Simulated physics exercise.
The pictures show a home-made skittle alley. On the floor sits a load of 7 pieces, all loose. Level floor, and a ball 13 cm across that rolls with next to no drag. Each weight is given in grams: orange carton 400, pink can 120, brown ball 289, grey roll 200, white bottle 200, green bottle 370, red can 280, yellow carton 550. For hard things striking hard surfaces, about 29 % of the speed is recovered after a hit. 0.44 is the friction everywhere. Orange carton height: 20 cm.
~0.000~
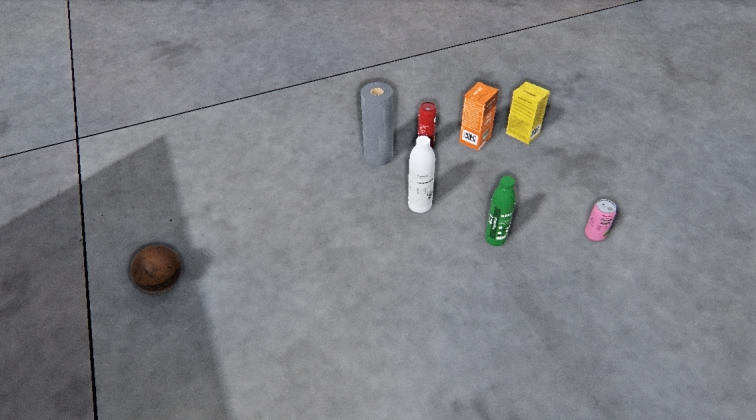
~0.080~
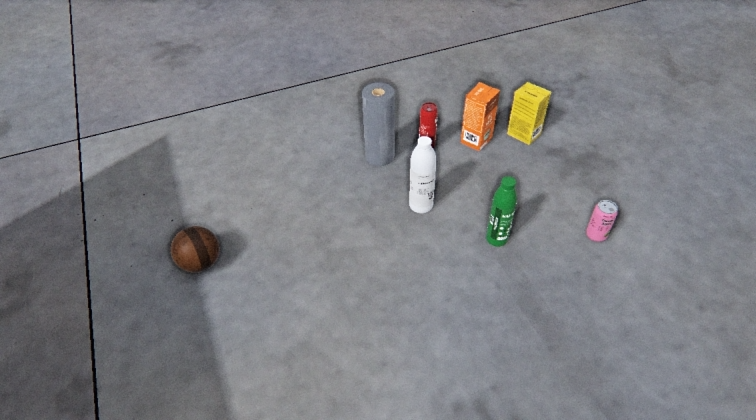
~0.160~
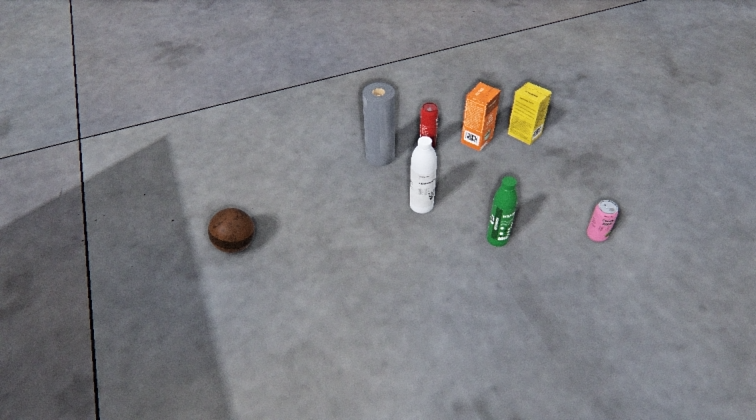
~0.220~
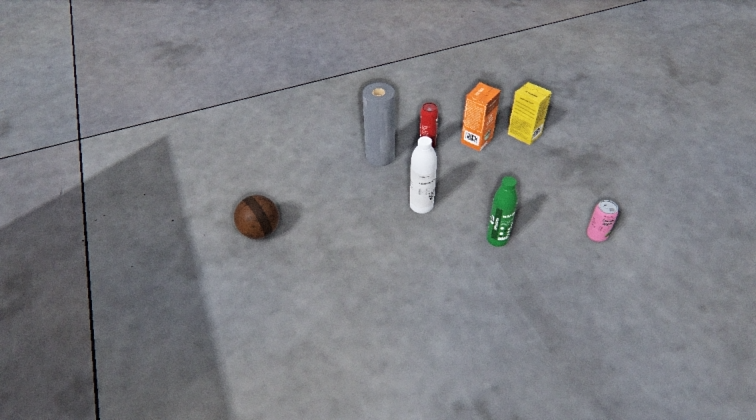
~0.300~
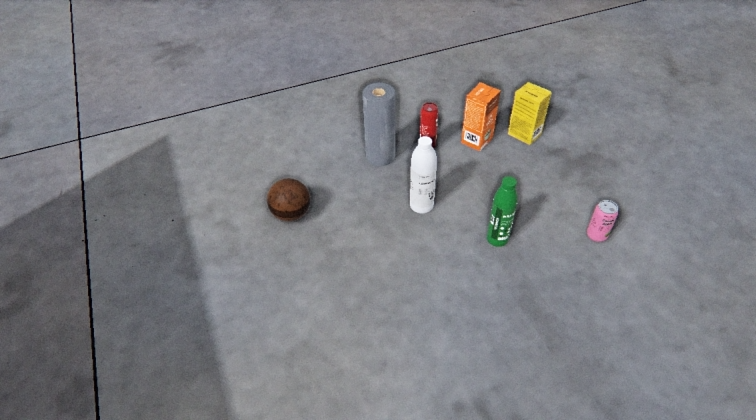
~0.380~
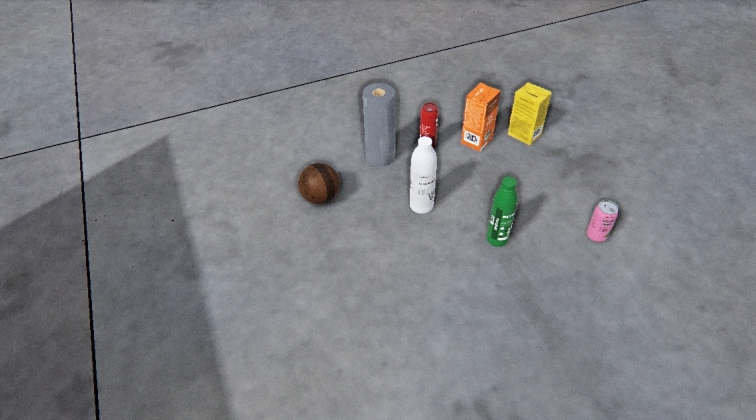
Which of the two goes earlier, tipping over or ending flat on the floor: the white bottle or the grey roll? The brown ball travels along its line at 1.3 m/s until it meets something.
Of the two named, the latter goes first.
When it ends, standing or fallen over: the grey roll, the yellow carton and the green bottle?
Well, the grey roll tumbles down, the yellow carton holds steady, and the green bottle holds steady.
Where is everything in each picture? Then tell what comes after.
In the first frame, 0 cm rolled; brown ball (157, 269); white bottle (422, 174); grey roll (378, 125).
In the second frame, 11 cm rolled; brown ball (196, 249); green bottle (503, 211).
In the third frame, 21 cm rolled; brown ball (232, 231); yellow carton (529, 114).
In the fourth frame, 29 cm rolled; brown ball (257, 217); pink can (602, 222).
In the fifth frame, 40 cm rolled; brown ball (289, 200); red can (429, 128).
In the sixth frame, 51 cm rolled; brown ball (319, 184); white bottle (423, 175); grey roll (380, 126).
Around 0.88 s, 86 cm rolled; brown ball near (426, 151); grey roll at 61° to upright near (408, 98); red can at 4° to upright.
Around 2.18 s, 126 cm rolled; brown ball near (594, 178); grey roll on its side near (413, 102).
Finally (3.8 s), on their side or leaning hard on the floor, grey roll; the other 6 still in place (within 8 cm). Final places as that camera would see them, white bottle near (423, 175), grey roll near (413, 102). White bottle was never lost; grey roll went at 0.78 s.
